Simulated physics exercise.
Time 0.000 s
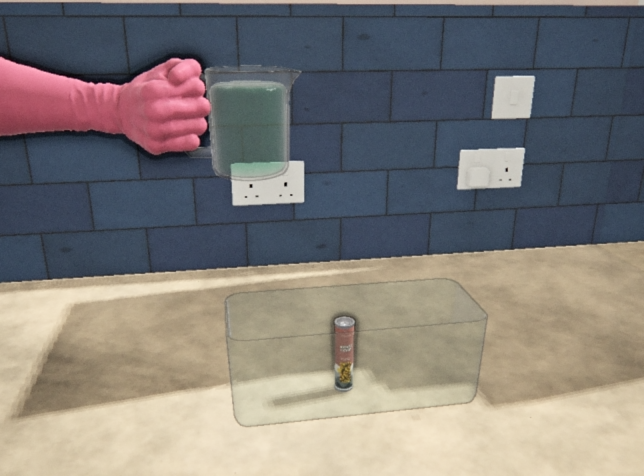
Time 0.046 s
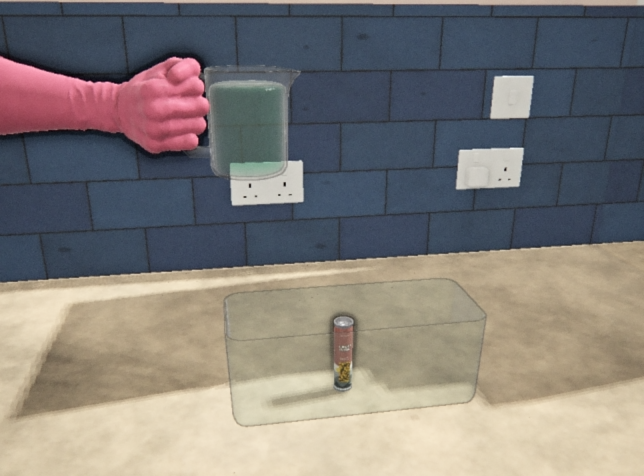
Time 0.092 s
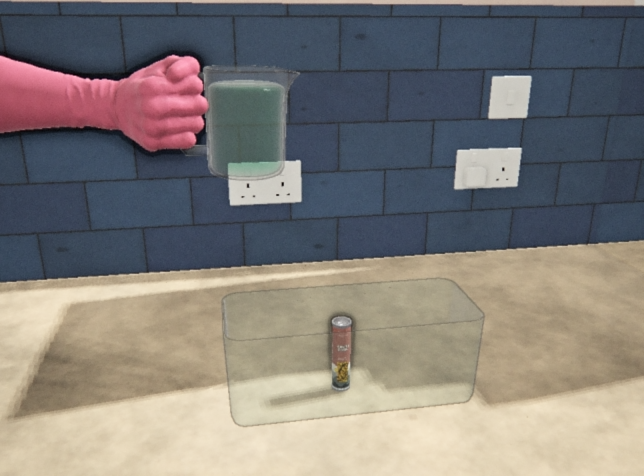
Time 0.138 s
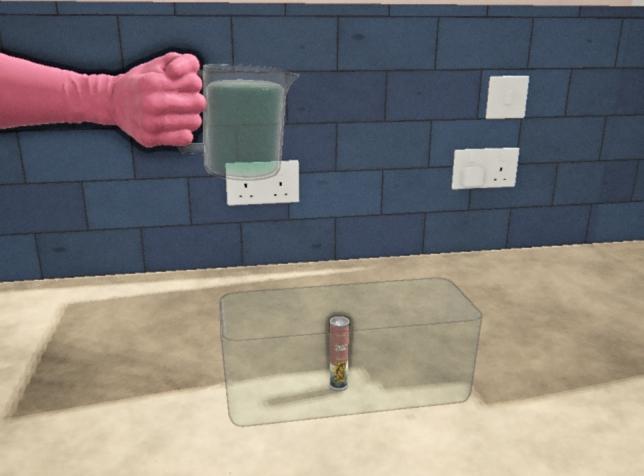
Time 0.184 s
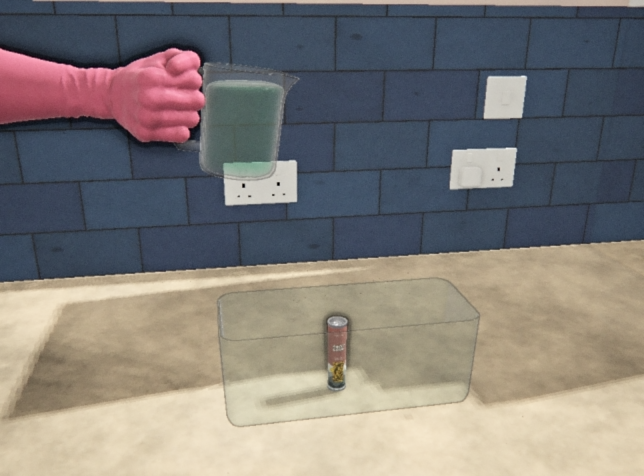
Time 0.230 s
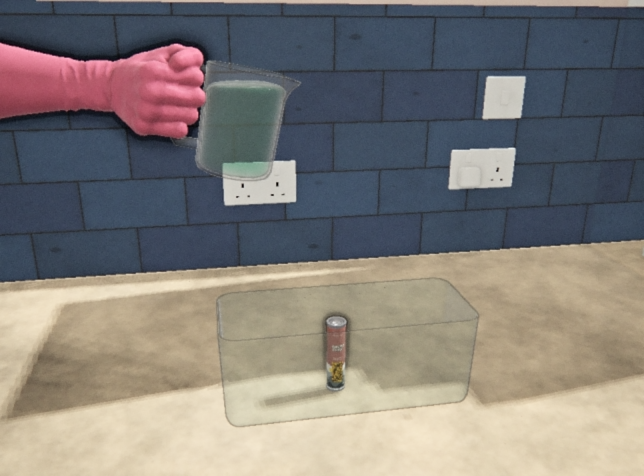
On a kitchen counter against blue tiles, a pink-gloved hand held a jug of greenish water up to the left above a clear oblong basin with a small tin inside, then slowly tilted it slightly rightward.
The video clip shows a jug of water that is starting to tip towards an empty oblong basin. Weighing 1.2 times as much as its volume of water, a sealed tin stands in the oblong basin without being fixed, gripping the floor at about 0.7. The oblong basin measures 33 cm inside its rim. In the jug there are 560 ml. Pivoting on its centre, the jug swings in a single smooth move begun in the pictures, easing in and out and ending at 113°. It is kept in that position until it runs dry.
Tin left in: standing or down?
It stands firm.
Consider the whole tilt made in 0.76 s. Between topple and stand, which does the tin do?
Outcome - the tin stays erect.
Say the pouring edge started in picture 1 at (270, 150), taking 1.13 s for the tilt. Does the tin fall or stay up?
It tumbles.
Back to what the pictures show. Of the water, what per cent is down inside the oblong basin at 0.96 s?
Looks like about 42 % of the whole amount.
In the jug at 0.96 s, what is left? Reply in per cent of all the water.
Around 22 in a hundred is still there.
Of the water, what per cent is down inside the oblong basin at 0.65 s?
Estimate - around 1 in a hundred parts.
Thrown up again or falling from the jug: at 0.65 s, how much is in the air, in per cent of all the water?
Roughly 18 %.
After 0.65 s the tilt is 70° and 80 per cent is still to pour; the tin stands where it began.
After 0.96 s the tilt is 107° and 23 per cent is still to pour; the tin stands where it began.
After 1.28 s the tilt is 113° and 0 per cent is still to pour; the tin stands where it began.
After 1.63 s the tilt is 113° and 0 per cent is still to pour; the tin stands where it began.
In the end the tin stands where it began.
